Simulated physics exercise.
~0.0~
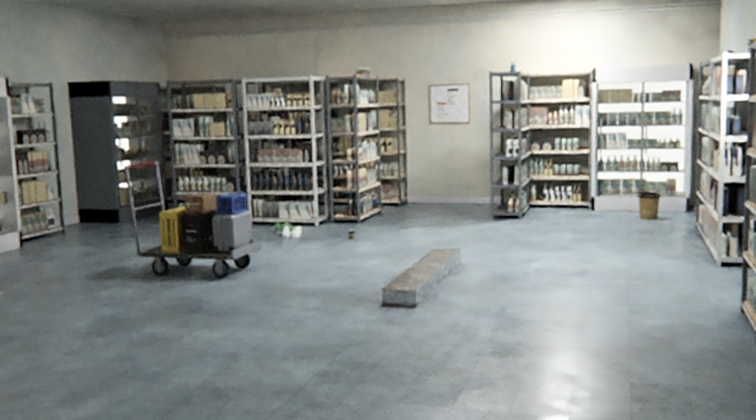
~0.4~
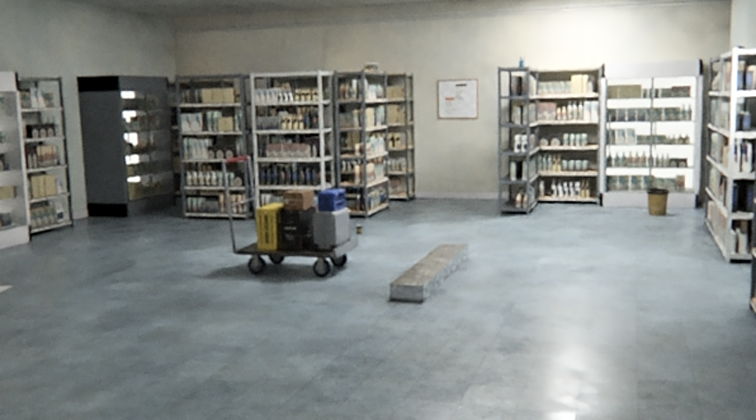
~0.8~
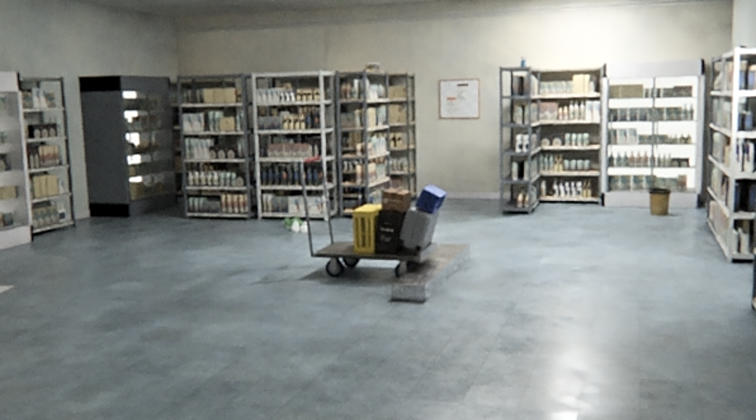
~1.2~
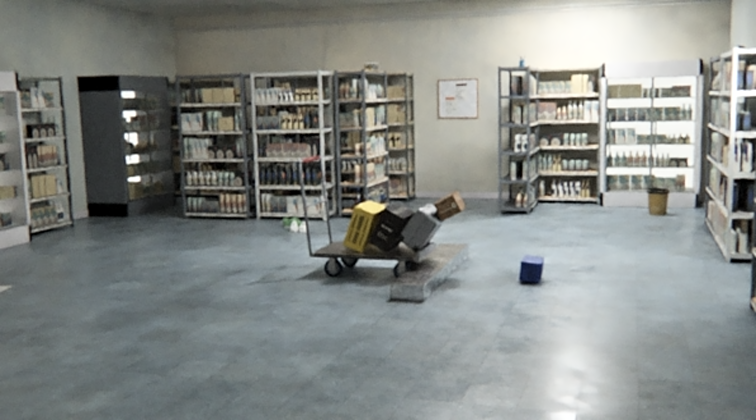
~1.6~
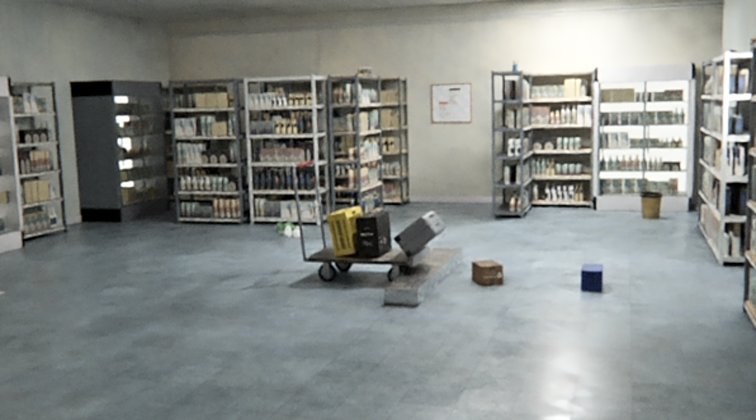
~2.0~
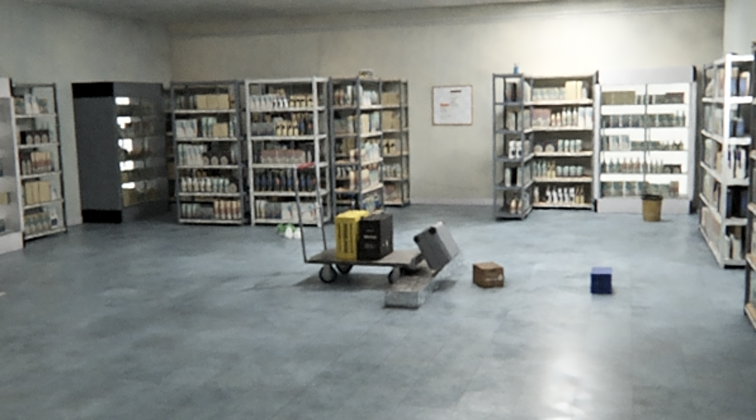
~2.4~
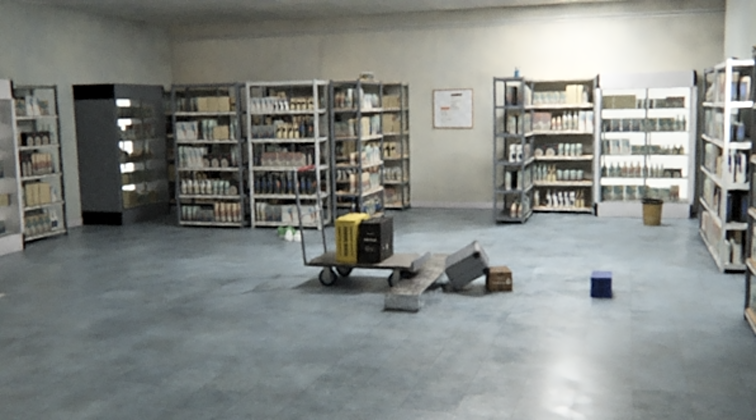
A flat cart loaded with crates and cases rolls right across a grey-blue floor toward a low concrete block, in a storeroom lined with shelves of bottles and boxes, seen from a slightly swaying camera. Yellow and black crates ride beside a grey case, with a brown carton and a blue crate on top. The cart stops at the block and the load pitches forward. The blue crate tumbles off to the floor, then the brown carton follows. The grey case tips over the front edge and slides down beside the carton, while the yellow and black crates settle upright on the deck.
